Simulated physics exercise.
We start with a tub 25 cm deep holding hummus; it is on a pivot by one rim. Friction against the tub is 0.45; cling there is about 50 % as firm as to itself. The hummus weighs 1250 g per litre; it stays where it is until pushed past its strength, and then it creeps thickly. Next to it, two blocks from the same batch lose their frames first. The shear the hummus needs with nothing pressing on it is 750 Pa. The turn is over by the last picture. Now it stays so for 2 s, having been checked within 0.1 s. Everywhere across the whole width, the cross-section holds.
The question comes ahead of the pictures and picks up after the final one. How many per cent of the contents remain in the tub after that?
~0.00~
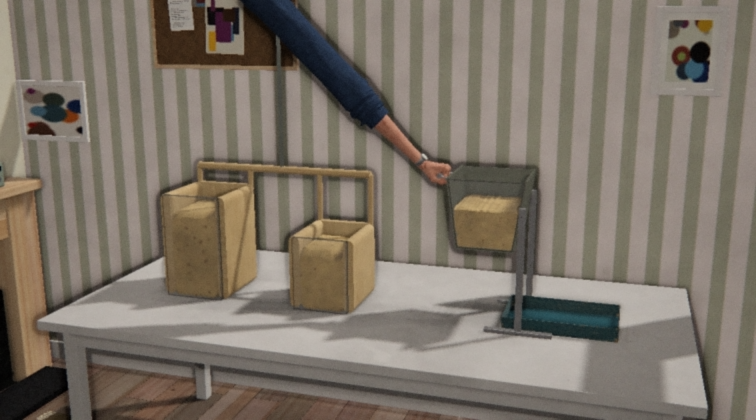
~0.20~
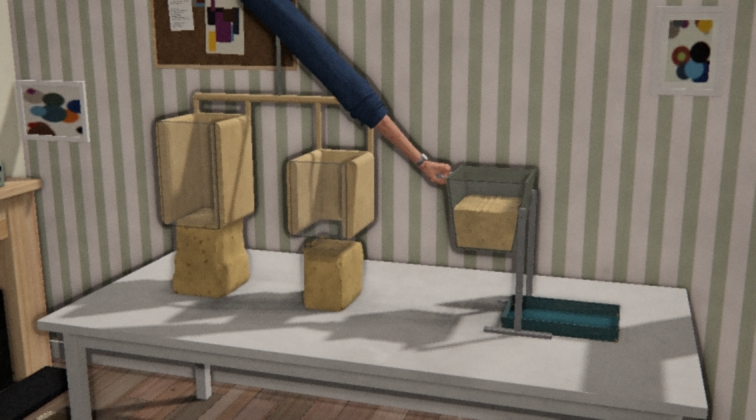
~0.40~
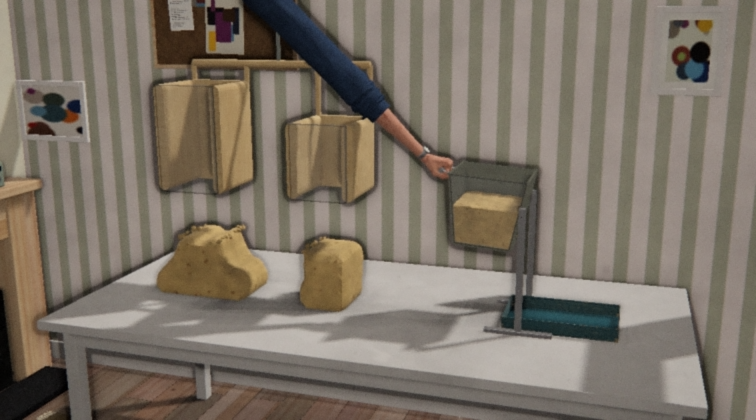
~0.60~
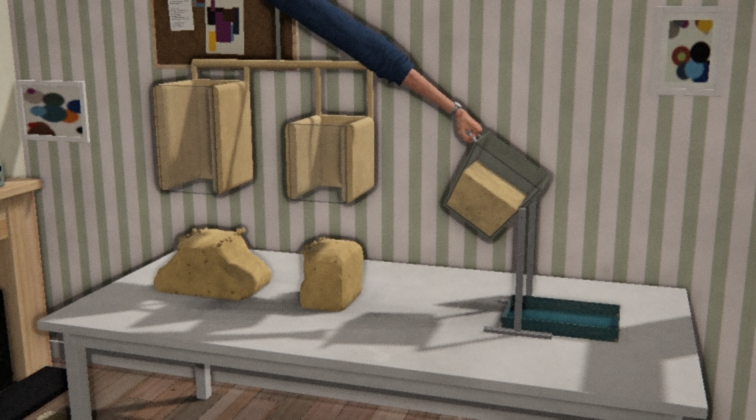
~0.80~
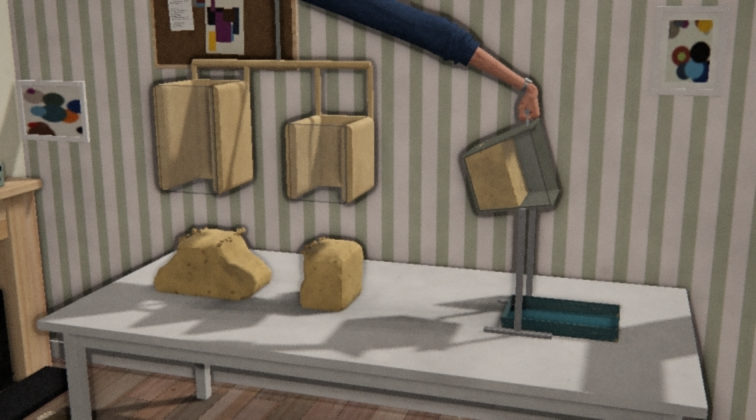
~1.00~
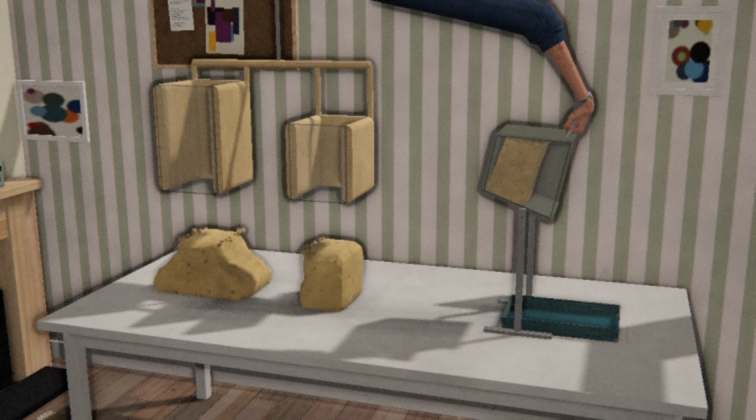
0 %.
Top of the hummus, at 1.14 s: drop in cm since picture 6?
Roughly 5 cm.
After 1.14 s, the tub is at 102 degrees and holds 100 %.
After 1.31 s, the tub is at 102 degrees and holds 47 %.
After 1.48 s, the tub is at 102 degrees and holds 0 %.
After 1.65 s, the tub is at 102 degrees and holds 0 %.
After 3.00 s, the tub is at 102 degrees and holds 0 %.
